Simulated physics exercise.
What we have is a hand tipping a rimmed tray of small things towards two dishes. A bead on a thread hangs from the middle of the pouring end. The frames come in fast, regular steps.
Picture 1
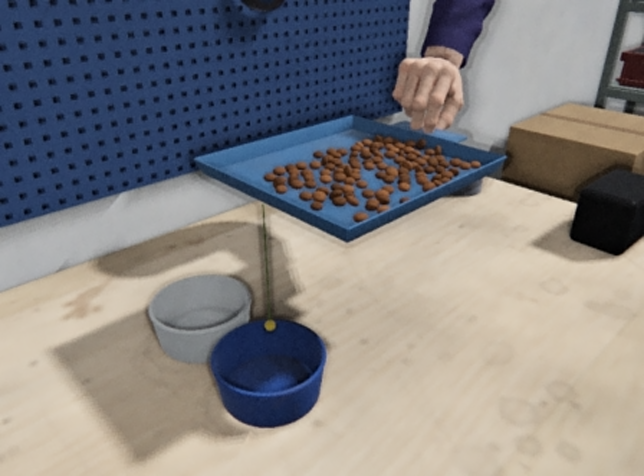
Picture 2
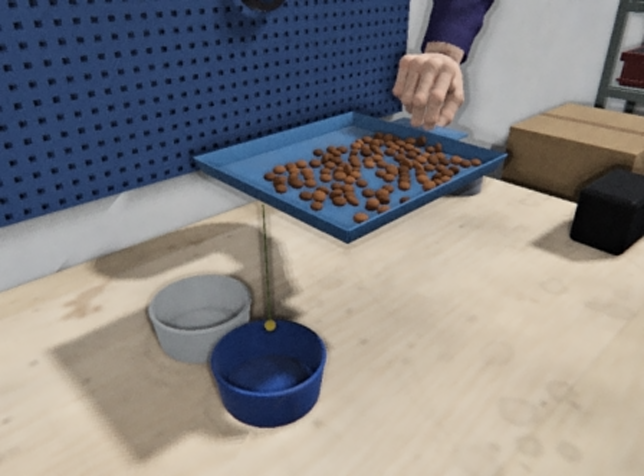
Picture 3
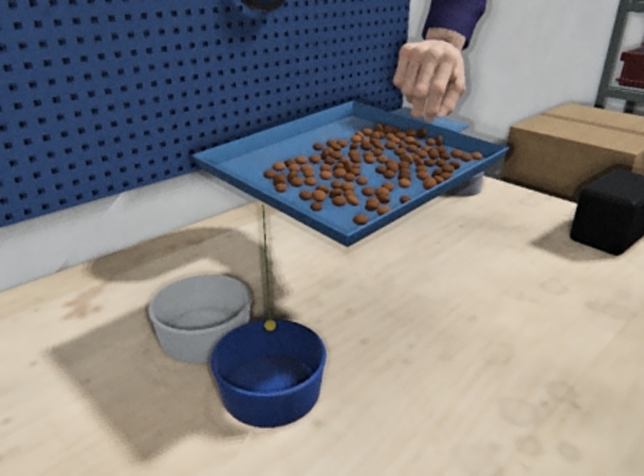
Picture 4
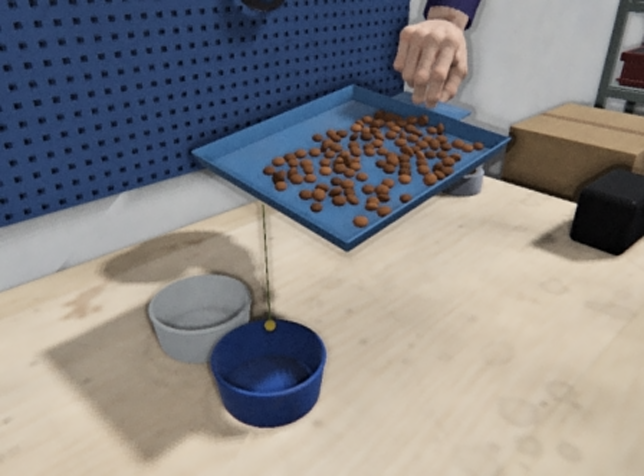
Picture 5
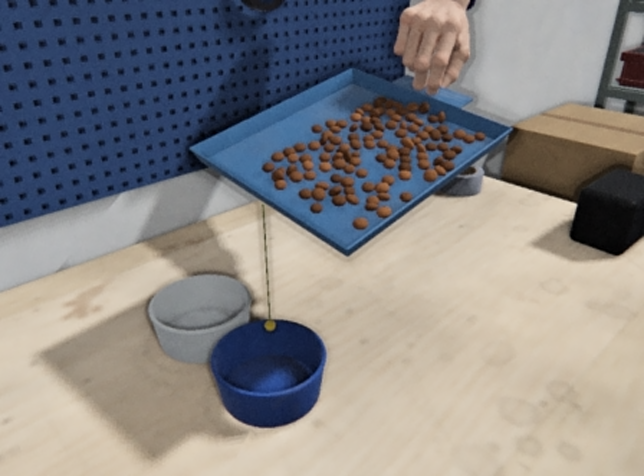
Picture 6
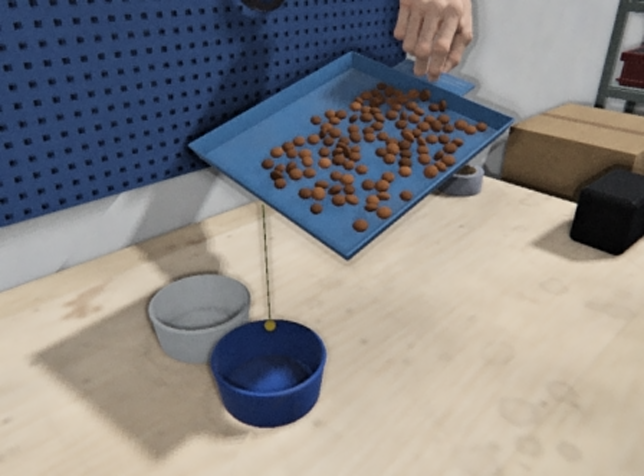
A hand raising the far side of a blue tray of brown kibble, steepening its slant above grey and blue dishes.
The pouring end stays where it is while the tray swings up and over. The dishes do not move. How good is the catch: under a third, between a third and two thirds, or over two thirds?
They take less than a third between them.
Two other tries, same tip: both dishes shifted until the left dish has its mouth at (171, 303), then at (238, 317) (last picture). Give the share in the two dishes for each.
Roughly 0 per cent, and 70 per cent.
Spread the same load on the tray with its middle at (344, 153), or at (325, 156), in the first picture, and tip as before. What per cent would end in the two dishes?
Near 10 % and 10 %.
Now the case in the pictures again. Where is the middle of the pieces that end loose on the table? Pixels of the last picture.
Close to (337, 451).
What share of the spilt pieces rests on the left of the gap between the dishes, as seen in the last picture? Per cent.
Roughly 10 in a hundred.
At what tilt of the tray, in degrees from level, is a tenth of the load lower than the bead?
Near 70 degrees.
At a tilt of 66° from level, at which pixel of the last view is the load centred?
Around (343, 256).
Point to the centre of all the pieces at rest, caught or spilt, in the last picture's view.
At about (333, 442).
Shortly afterwards, tray tipped steeply; near two thirds on the tray; only a few outside both; near a third in the air.
Next, tray tipped past a quarter turn; a little in the right dish; the bulk outside both.
Some moments later, tray tipped past a quarter turn; a little in the right dish; the bulk outside both.
In the end, tray tipped past a quarter turn; a little in the right dish; none at all in the left dish; the bulk outside both.
